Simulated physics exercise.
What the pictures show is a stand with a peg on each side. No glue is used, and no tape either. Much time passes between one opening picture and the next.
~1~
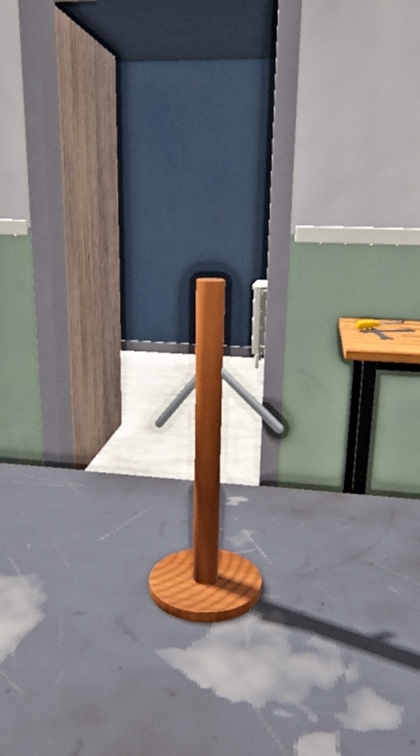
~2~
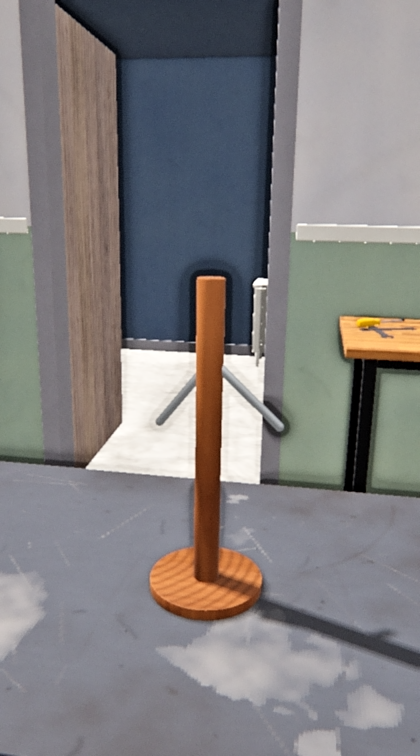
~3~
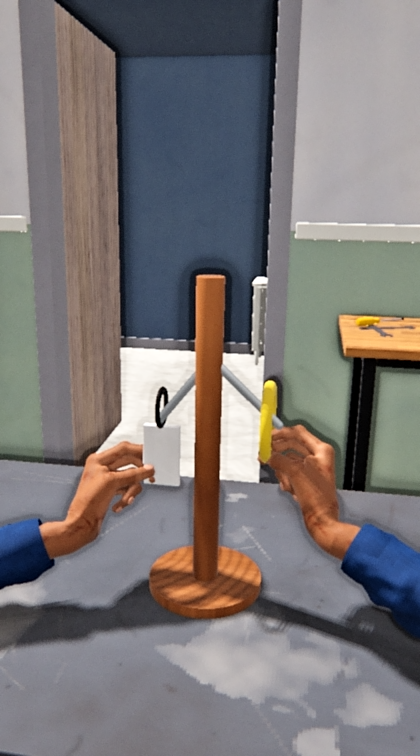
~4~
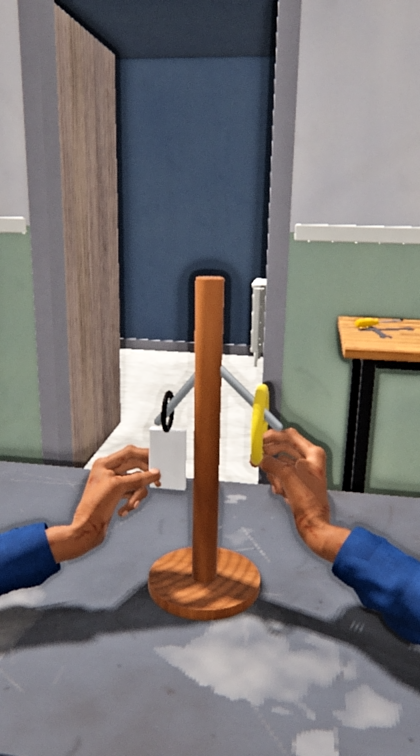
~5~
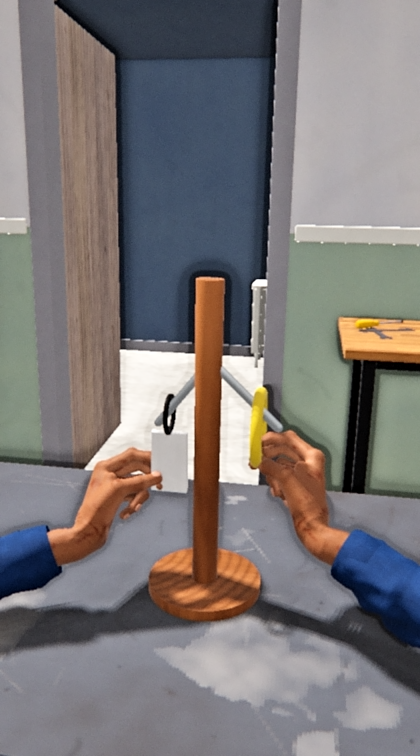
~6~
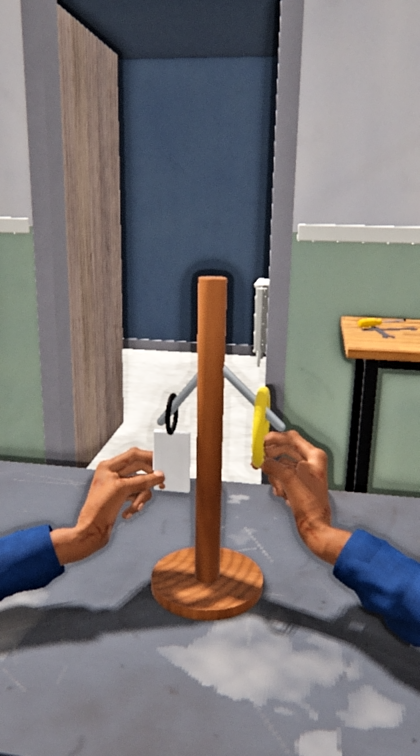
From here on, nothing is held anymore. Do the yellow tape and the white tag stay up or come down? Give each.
In the end the yellow tape comes down, the white tag comes down.
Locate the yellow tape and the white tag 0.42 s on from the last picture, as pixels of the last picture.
Close to (317, 592) and (92, 554), in pixels.
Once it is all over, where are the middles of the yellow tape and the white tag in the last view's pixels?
In the last picture, the yellow tape sits at (318, 594) while the white tag sits at (92, 557).
Then, 0.18 s on from there, yellow tape turned 41° from its first pose near (277, 464); white tag on its way down near (156, 495).
Then, 0.30 s on from there, yellow tape on its way down near (297, 578); white tag on its way down near (125, 516).
Then, 0.42 s on from there, yellow tape at the bottom near (317, 592); white tag at the bottom near (93, 554).
In the end, the yellow tape slips down, near (318, 594); the white tag slips down, near (92, 557).
